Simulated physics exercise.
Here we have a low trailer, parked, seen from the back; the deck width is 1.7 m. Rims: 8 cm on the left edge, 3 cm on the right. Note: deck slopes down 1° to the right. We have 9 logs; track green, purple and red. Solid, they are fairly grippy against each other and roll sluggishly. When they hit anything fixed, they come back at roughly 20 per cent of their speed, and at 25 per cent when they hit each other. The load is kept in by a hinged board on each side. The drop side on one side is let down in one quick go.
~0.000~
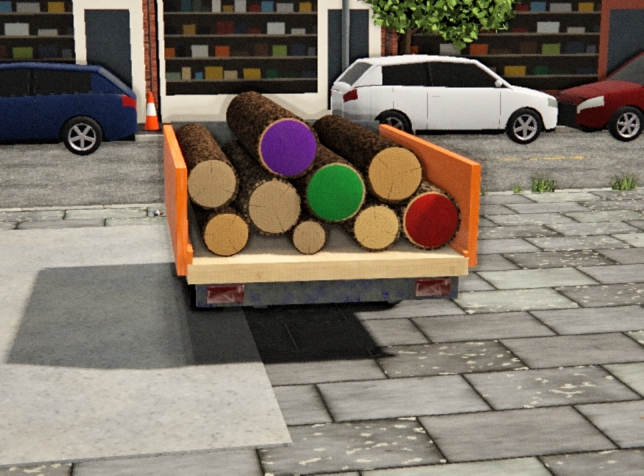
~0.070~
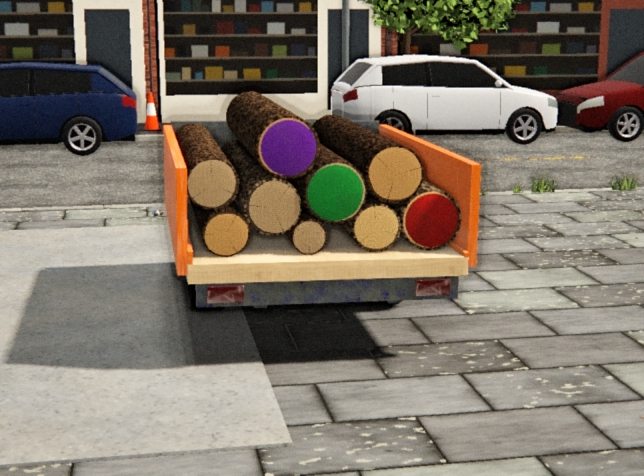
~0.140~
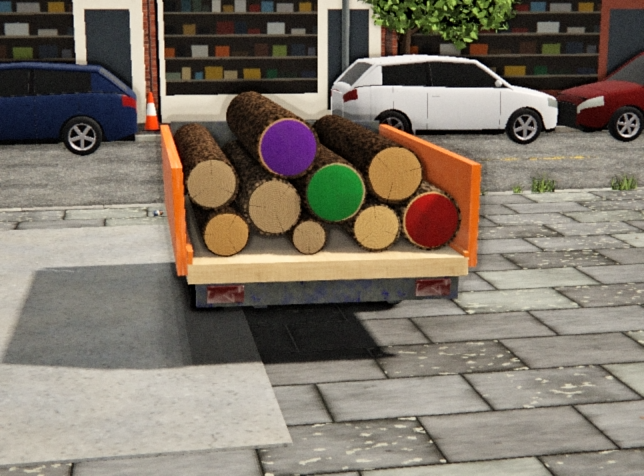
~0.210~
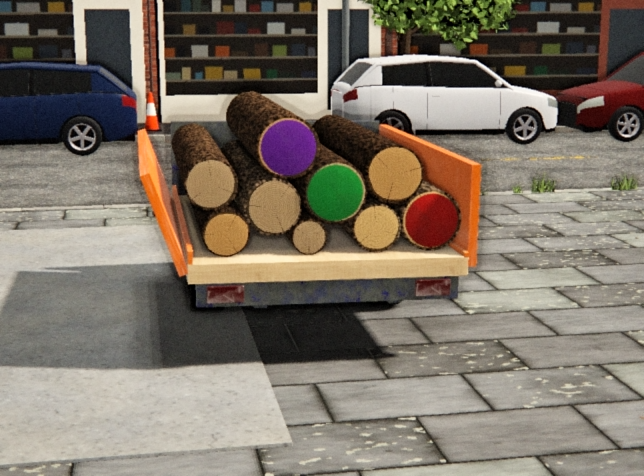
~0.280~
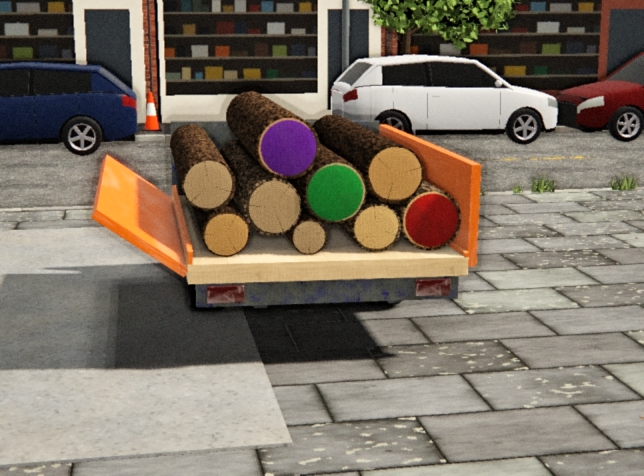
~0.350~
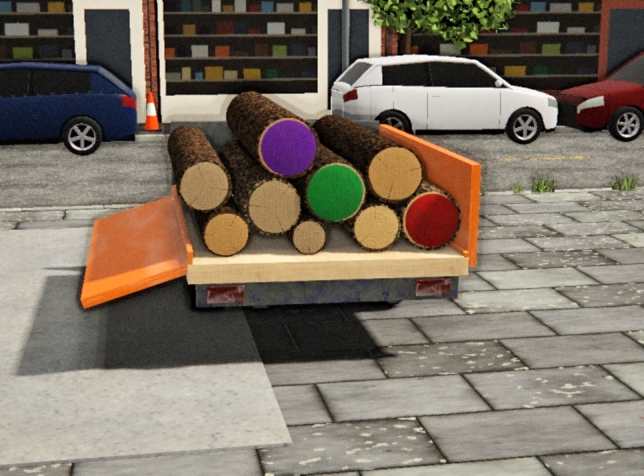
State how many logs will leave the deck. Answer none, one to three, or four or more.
The answer is one to three.
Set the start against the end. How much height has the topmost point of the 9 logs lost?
Comparing start and end, it's lower by about 0 cm.
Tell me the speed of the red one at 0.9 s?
Reading: Roughly 0.0 m/s.
By 0.9 s, green is up on others, 80 cm from the right edge; purple is up on others, 60 cm from the left edge; red is on the deck, 20 cm from the right edge; 1 of 9 is off.
Finally (2.3 s), green is up on others, 80 cm from the right edge; purple is up on others, 60 cm from the left edge; red is on the deck, 20 cm from the right edge; 1 of 9 is off.
